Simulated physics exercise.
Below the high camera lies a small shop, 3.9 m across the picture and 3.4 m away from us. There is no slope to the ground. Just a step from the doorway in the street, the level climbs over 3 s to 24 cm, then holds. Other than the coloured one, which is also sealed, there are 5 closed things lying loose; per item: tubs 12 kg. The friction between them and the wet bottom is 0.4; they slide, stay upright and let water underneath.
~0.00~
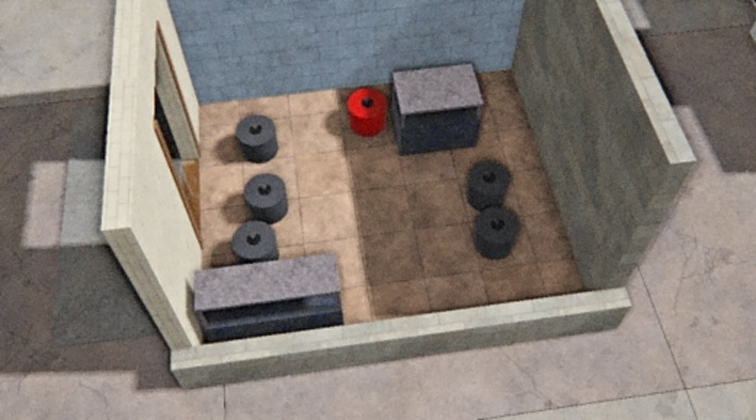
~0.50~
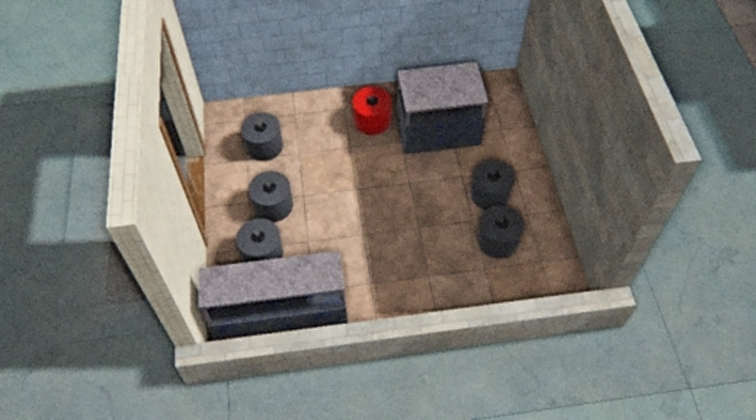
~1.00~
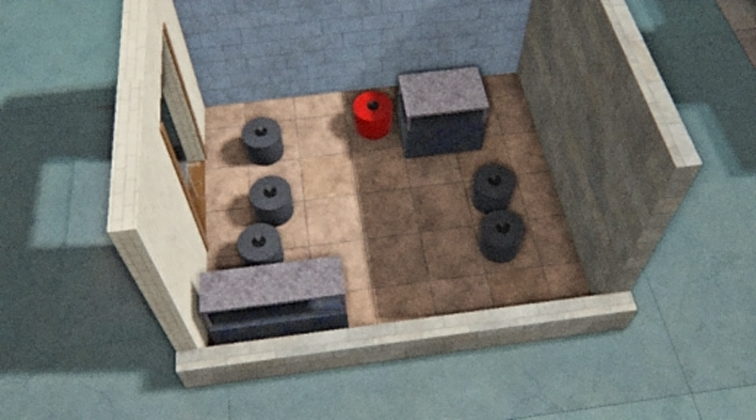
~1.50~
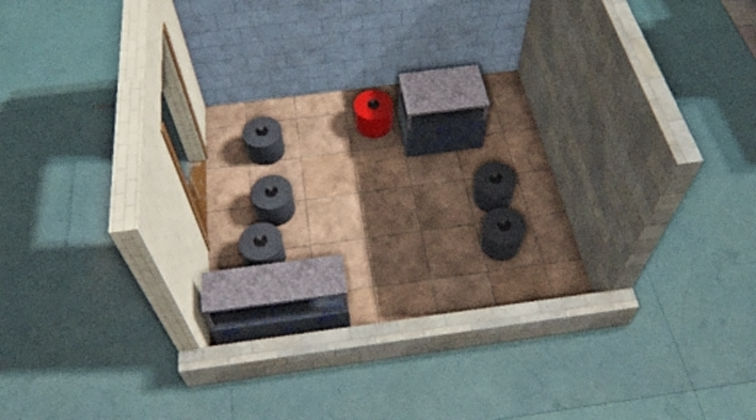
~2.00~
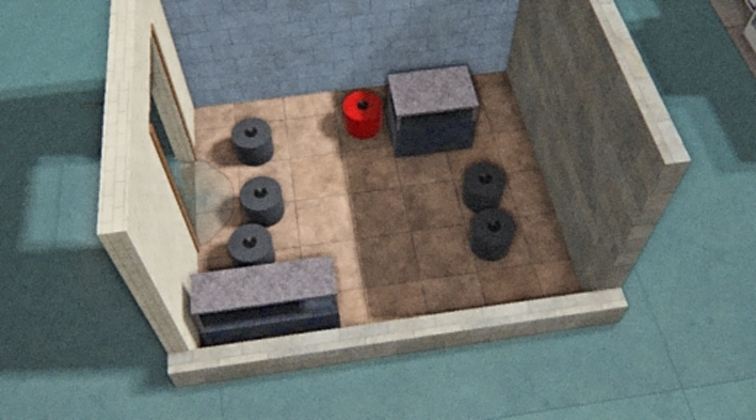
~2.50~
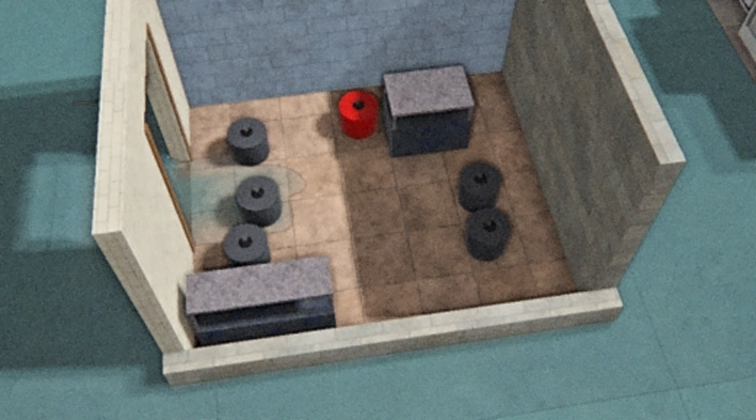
In this clip, seen from above, water covers the ground outside a small walled room, then a thin sheet enters through the left doorway and spreads around the nearby dark tubs, while the red tub and the others stay put.
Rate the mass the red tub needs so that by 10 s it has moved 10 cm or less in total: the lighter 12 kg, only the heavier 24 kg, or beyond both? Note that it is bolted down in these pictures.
Needed mass: Beyond both.
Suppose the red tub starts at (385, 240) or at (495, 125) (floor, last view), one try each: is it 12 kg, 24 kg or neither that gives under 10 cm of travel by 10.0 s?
Well, at the first spot no weight will do, and at the second no weight will do.
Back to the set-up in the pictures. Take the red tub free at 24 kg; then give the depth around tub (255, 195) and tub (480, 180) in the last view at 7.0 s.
First roughly 12 cm, second roughly 14 cm.
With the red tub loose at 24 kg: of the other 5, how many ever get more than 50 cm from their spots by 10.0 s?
I count 4.
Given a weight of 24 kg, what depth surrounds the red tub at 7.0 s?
Close to 9 cm deep.
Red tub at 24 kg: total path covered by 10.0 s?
I'd say close to 80 cm in total.
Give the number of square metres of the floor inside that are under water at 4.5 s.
Wet area: Approx. 8.5 m2.
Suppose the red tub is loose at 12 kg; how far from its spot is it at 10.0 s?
150 cm.
After 3.5 s the red tub would be 0 cm from its start with 12 kg and 0 cm from its start with 24 kg; 3 cm of water round it then.
After 4.5 s the red tub would be 30 cm from its start with 12 kg and 5 cm from its start with 24 kg; 10 cm of water round it then.
After 7.0 s the red tub would be 136 cm from its start with 12 kg and 42 cm from its start with 24 kg; 9 cm of water round it then.
After 10.0 s the red tub would be 162 cm from its start with 12 kg and 48 cm from its start with 24 kg; 18 cm of water round it then.
